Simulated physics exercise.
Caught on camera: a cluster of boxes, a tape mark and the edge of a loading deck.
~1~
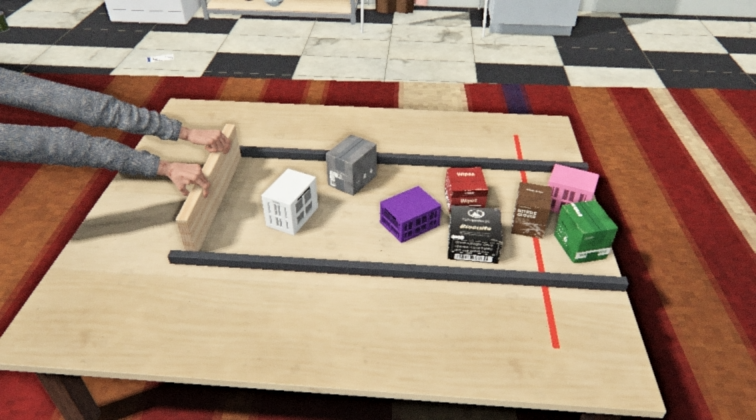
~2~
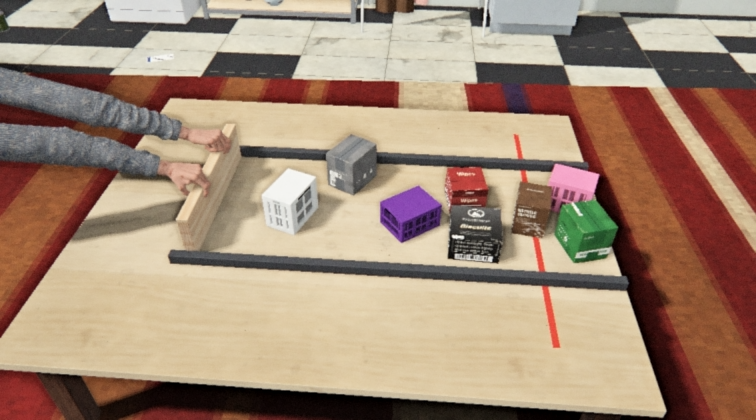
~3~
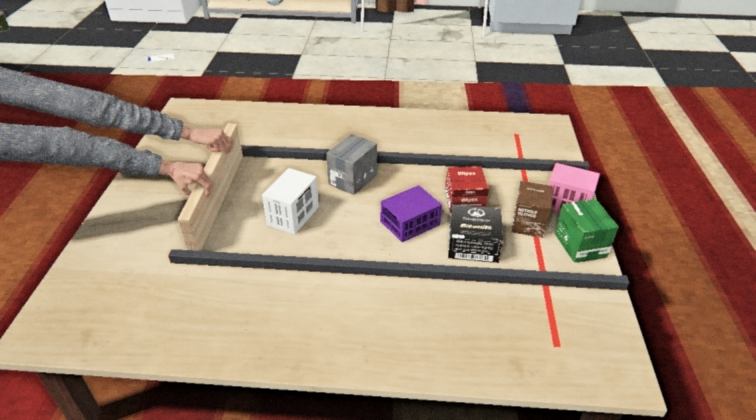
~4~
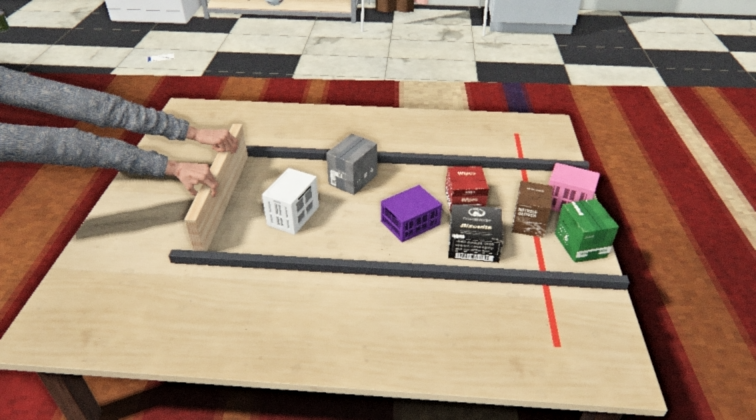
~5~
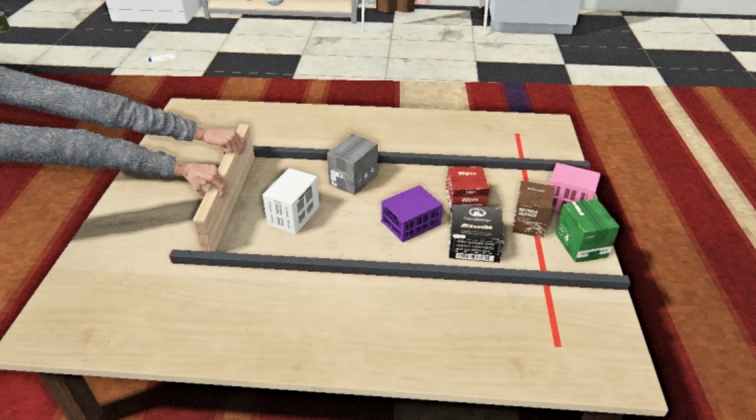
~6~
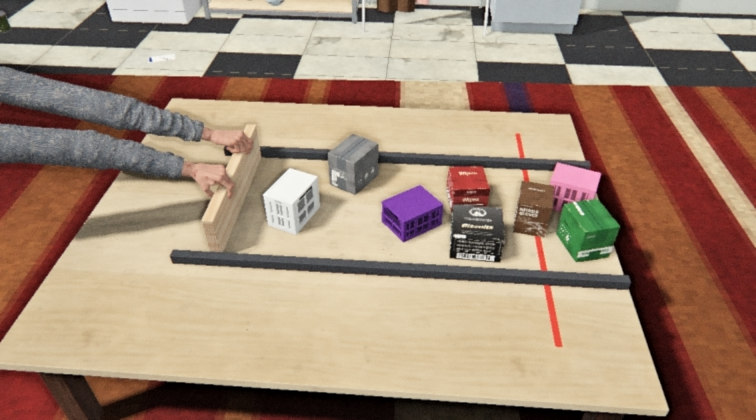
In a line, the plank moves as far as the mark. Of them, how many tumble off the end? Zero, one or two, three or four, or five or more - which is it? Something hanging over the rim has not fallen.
The right band is three or four.
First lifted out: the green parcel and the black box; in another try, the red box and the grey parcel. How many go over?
The number is 2 for the first case and 3 for the second.
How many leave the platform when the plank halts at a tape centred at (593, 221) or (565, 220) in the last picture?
8, then 5.
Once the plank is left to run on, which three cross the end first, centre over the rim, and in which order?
You'd see the green parcel first, then the pink crate, then the brown box.
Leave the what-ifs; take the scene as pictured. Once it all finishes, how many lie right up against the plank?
The figure is 3.
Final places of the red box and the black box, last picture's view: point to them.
The red box comes to rest at (582, 176), and the black box comes to rest at (572, 250).
A little later, none off yet; green parcel at rest near (587, 231); pink crate at rest near (572, 191); brown box at rest near (533, 209).
Next, none off yet; green parcel shifted a little near (605, 234); pink crate at rest near (573, 190); brown box shifted about its own width near (569, 211).
When it is over, the number that fall off is three or four; down, brown box, pink crate and green parcel.
